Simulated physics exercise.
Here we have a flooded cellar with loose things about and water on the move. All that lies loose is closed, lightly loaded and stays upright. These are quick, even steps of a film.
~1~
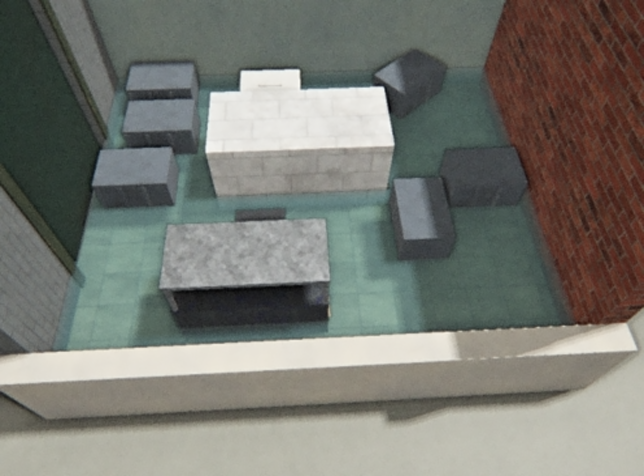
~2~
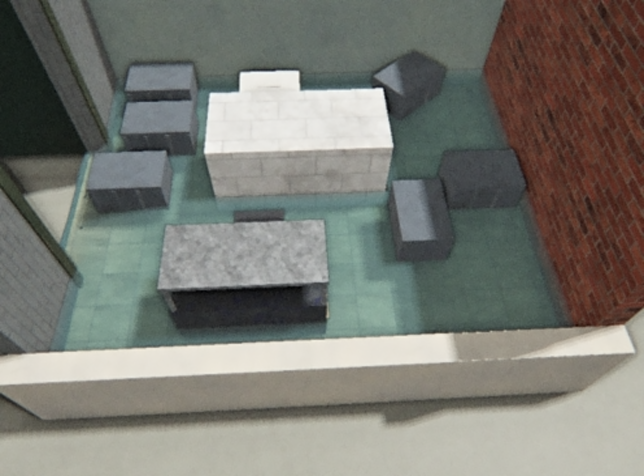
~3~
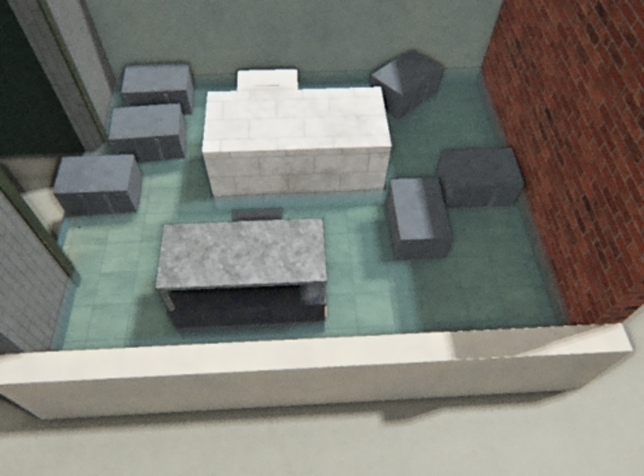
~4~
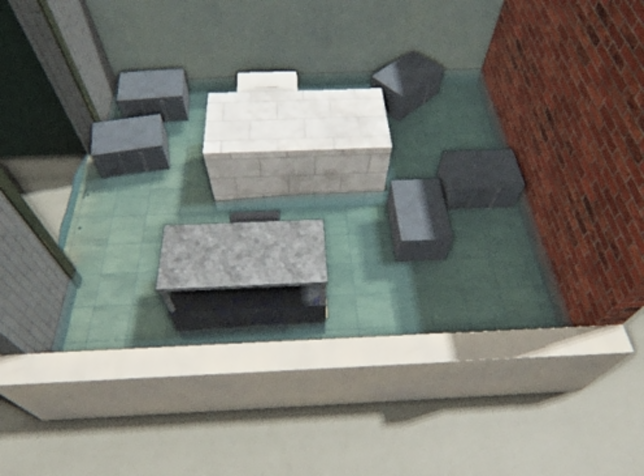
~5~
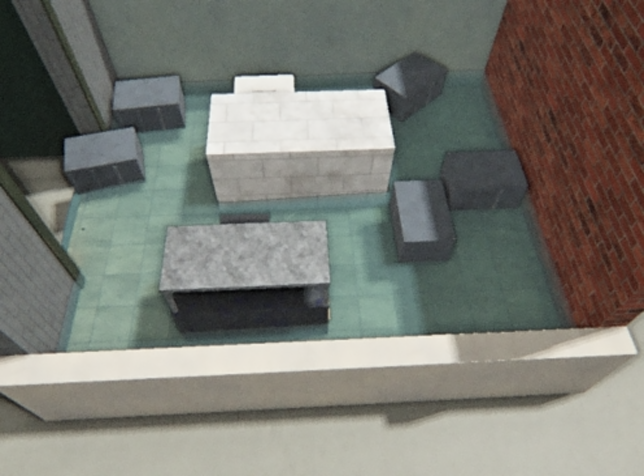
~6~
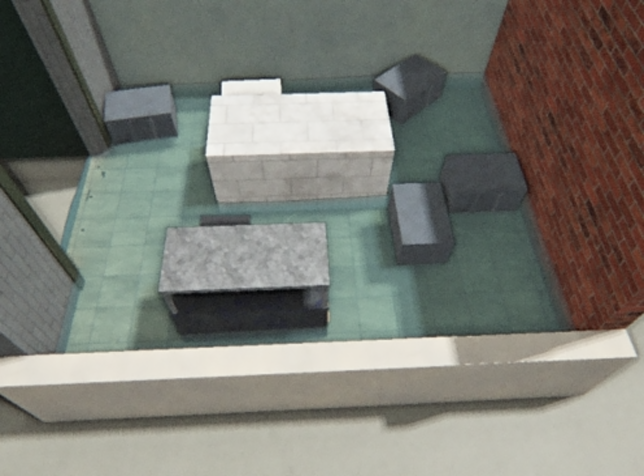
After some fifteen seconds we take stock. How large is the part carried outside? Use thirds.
It is two thirds or more.
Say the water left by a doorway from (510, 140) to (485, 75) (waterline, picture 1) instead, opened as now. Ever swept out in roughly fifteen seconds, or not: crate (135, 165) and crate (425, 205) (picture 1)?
In turn: Kept in, washed out.
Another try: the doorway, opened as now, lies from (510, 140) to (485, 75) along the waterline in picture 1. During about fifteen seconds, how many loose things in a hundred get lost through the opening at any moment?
I make it 50 per cent.
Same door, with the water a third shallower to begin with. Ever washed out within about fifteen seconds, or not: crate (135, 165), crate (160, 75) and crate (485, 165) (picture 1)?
In that order: Washed out, carried outside, stays.
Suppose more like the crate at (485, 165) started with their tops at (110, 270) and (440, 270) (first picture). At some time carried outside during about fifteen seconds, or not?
As listed: Carried outside, inside.
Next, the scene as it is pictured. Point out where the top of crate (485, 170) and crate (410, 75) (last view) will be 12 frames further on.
Close to (446, 180) and (282, 83).
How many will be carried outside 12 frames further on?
I count 5.
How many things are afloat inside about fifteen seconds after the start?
The number is 2.
A moment on, 2 of 8 are out; 6 afloat.
Next, 5 of 8 are out; 3 afloat.
Later, 6 of 8 are out; 2 afloat.
In the end, 6 of 8 are out; 2 afloat.
